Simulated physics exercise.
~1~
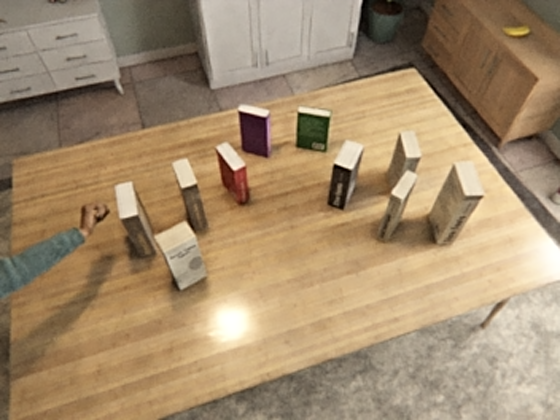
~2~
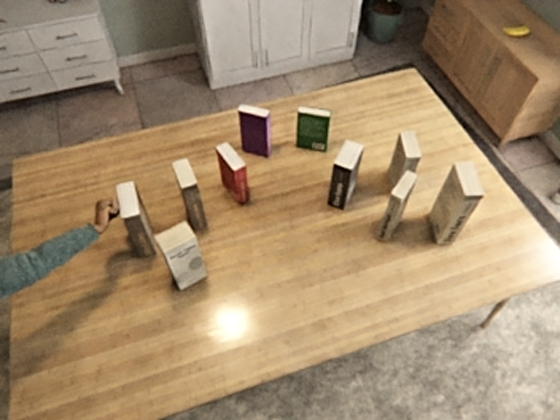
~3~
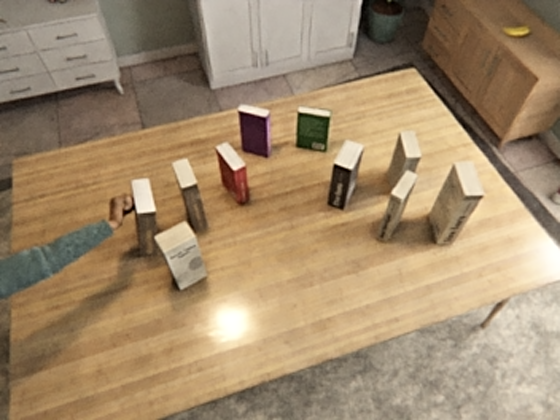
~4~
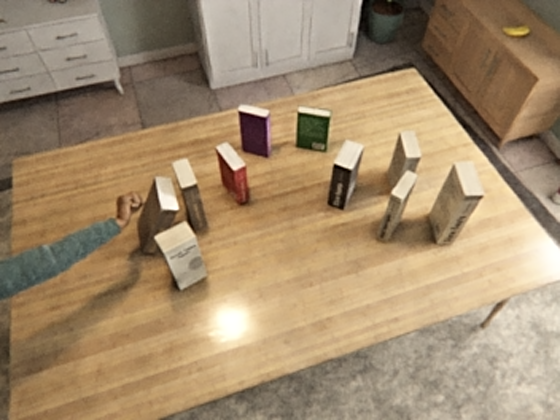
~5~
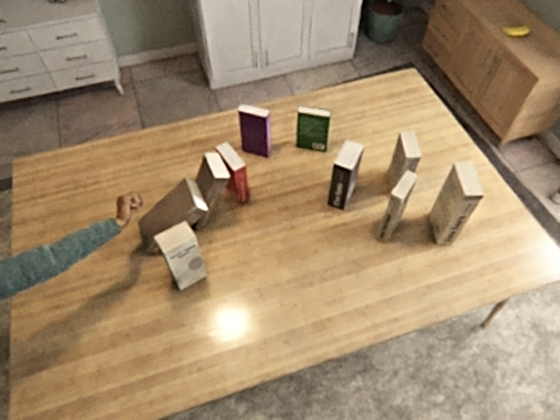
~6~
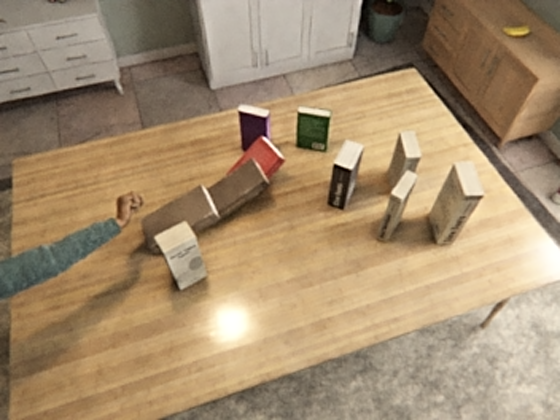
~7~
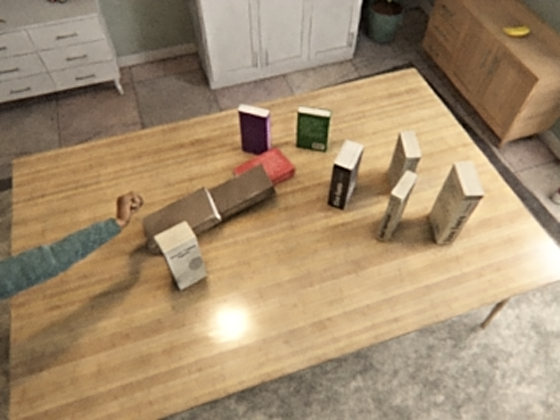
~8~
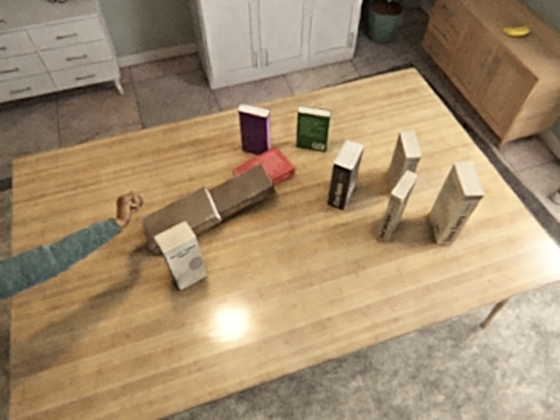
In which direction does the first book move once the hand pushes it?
The first book moves to the right, tipping over as it goes.
